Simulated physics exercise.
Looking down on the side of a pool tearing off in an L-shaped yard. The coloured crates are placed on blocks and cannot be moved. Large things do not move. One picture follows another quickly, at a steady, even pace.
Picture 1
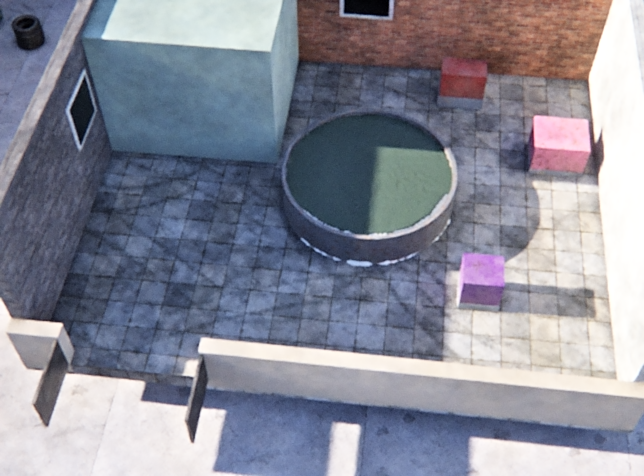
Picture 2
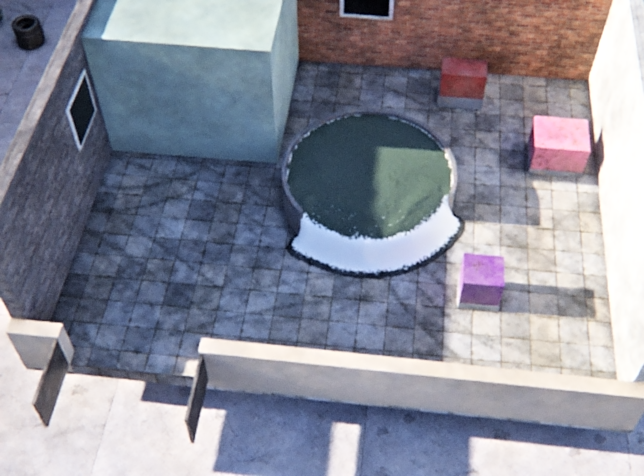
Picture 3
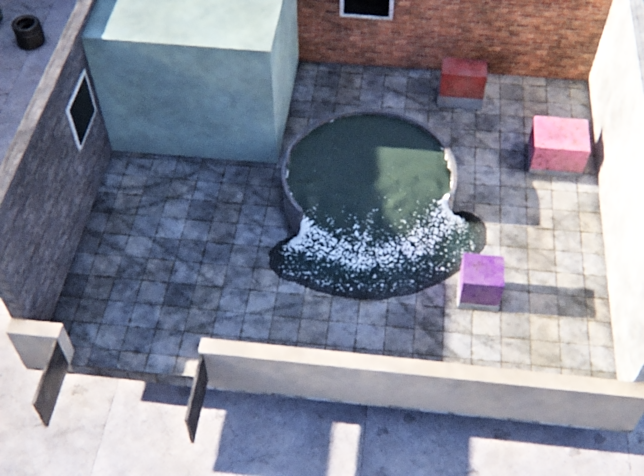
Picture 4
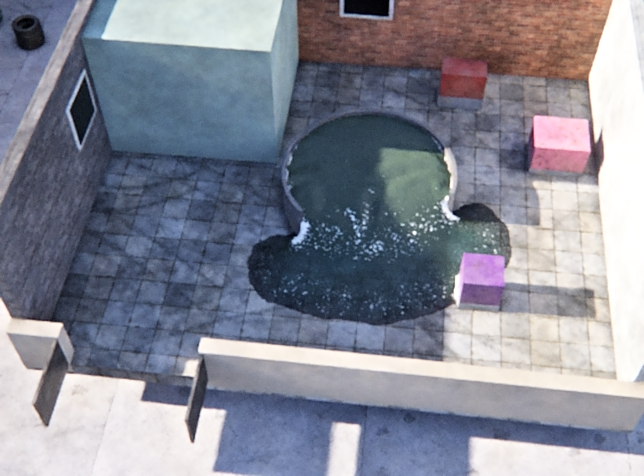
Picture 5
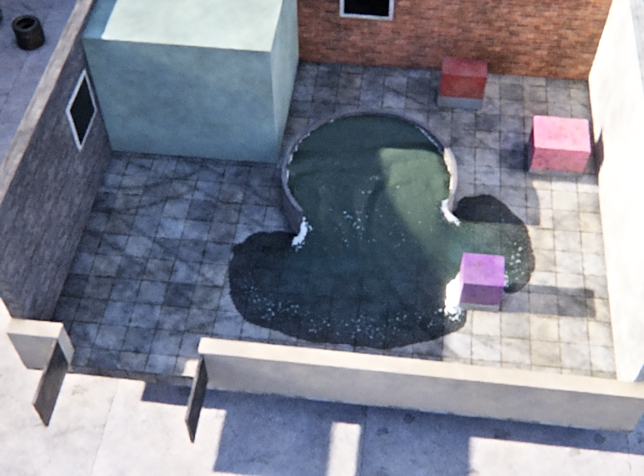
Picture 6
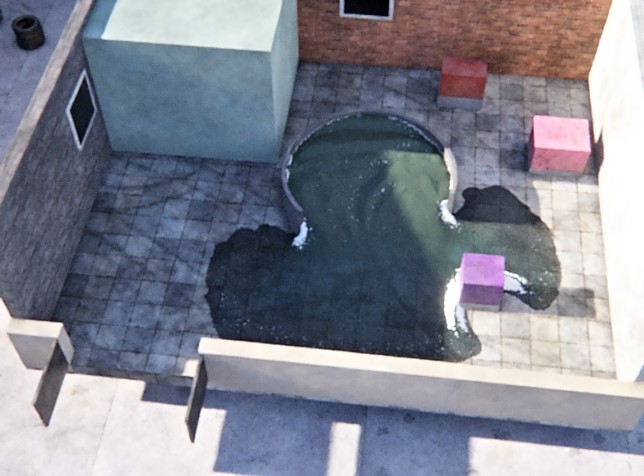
The video shows a round pool of dark green water in a walled, tiled yard; its near side gives way, and foaming water pours out, spreading left and right across the tiles and around a purple block.
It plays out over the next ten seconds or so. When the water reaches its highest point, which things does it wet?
The purple crate gets touched by the water; the pink crate gets touched by the water; the red crate never gets touched by the water.
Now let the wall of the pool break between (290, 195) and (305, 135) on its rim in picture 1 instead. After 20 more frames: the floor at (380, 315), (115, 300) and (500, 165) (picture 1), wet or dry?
Taken in turn, that's not reached, reached, and finally not reached.
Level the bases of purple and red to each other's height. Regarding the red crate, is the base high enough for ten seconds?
The red crate is reached.
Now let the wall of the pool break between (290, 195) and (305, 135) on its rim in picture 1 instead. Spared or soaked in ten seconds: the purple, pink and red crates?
As it turns out, the purple crate stays unwetted, the pink crate stays unwetted, and the red crate stays unwetted.
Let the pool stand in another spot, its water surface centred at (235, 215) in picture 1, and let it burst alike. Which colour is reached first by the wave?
Answer: The one in purple.
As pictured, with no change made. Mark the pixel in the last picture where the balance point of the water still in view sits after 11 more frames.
My pick is pixel (385, 271).
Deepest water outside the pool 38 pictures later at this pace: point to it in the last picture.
My estimate is about (109, 162).
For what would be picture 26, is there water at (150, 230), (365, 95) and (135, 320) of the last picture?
First spot clear, second spot clear, third spot swamped.
A moment on, water covers 35 % of the floor; the purple crate water round its plinth, the pink crate not reached, the red crate not reached.
Next, water covers 40 % of the floor; the purple crate water round its plinth, the pink crate water round its plinth, the red crate not reached.
Then, water covers 55 % of the floor; the purple crate water round its plinth, the pink crate water round its plinth, the red crate not reached.
Later, water covers 80 % of the floor; the purple crate water round its plinth, the pink crate water round its plinth, the red crate water round its plinth.
In the end, water covers 100 % of the floor; the purple crate was topped, the pink crate was topped, the red crate stayed above the water.
